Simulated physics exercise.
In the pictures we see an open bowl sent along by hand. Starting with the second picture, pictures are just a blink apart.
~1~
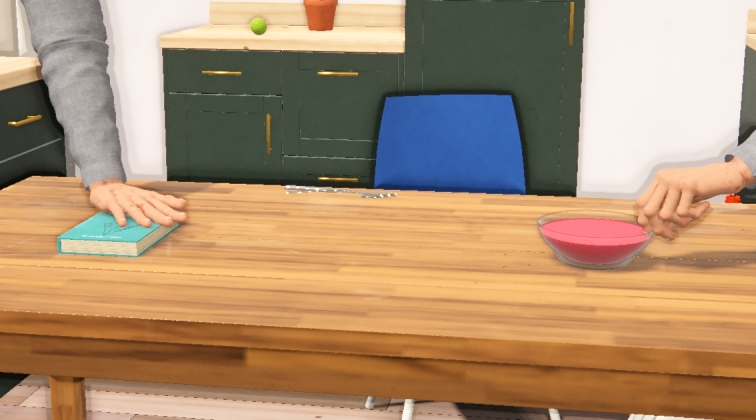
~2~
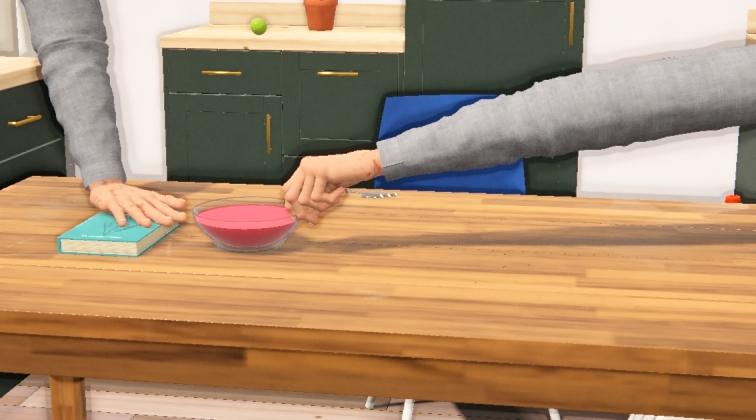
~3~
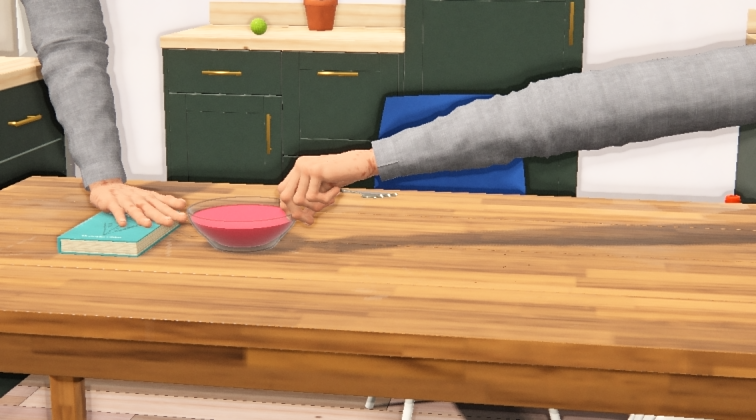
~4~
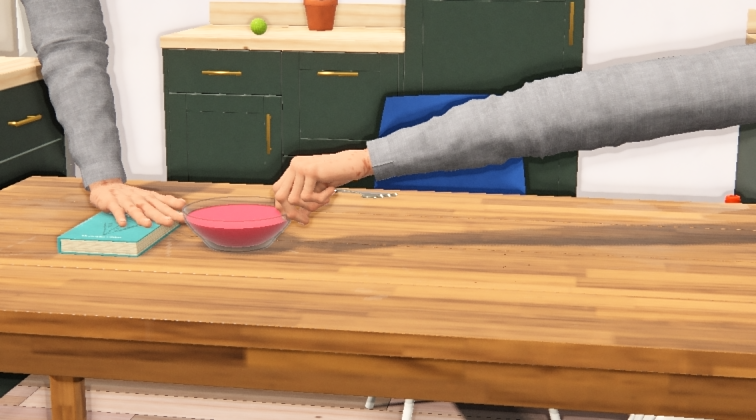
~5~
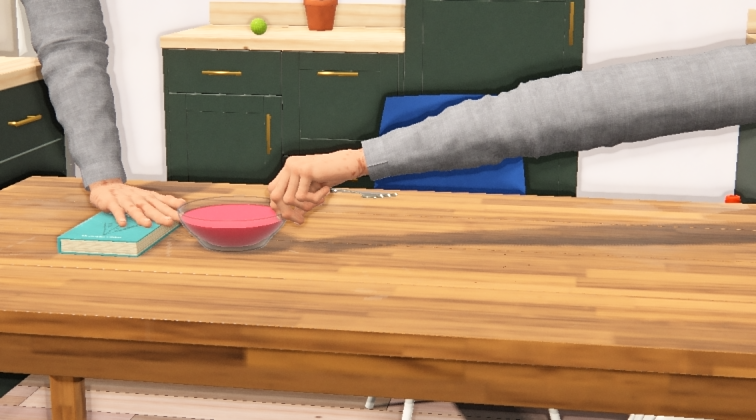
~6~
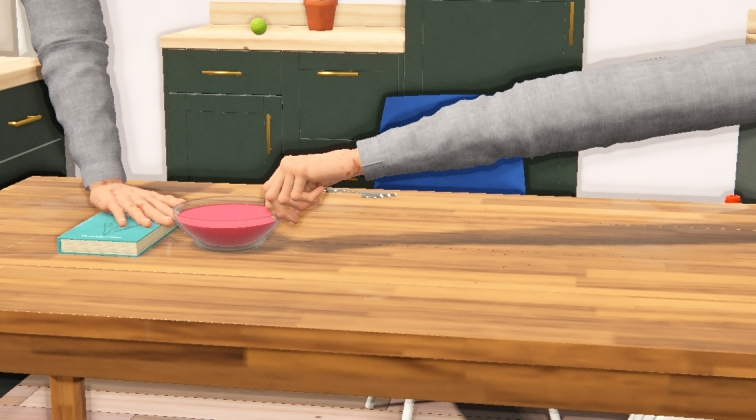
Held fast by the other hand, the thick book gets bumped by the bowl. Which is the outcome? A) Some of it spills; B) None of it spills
B.
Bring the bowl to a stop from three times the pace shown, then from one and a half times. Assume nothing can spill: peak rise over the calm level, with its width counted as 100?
In order, 15 % and 5 %.
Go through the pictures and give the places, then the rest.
In the first frame, at rest; bowl (595, 240) about three quarters full; thick book (122, 231).
In the second frame, under way; bowl about three quarters full, surface at (248, 217).
In the third frame, moved on by about 5 px; bowl (244, 224) about three quarters full.
In the fourth frame, moved on by about 5 px; bowl about three quarters full, surface at (239, 217).
In the fifth frame, moved on by about 5 px; bowl (235, 224) about three quarters full.
In the sixth frame, moved on by about 5 px; bowl about three quarters full, surface at (229, 216); thick book (122, 231).
Soon after, the bowl meets the thick book.
Later, the squash surges up the wall; the wave climbs under half way to the rim.
In the end, the bowl stands at the thick book; nothing has left it.
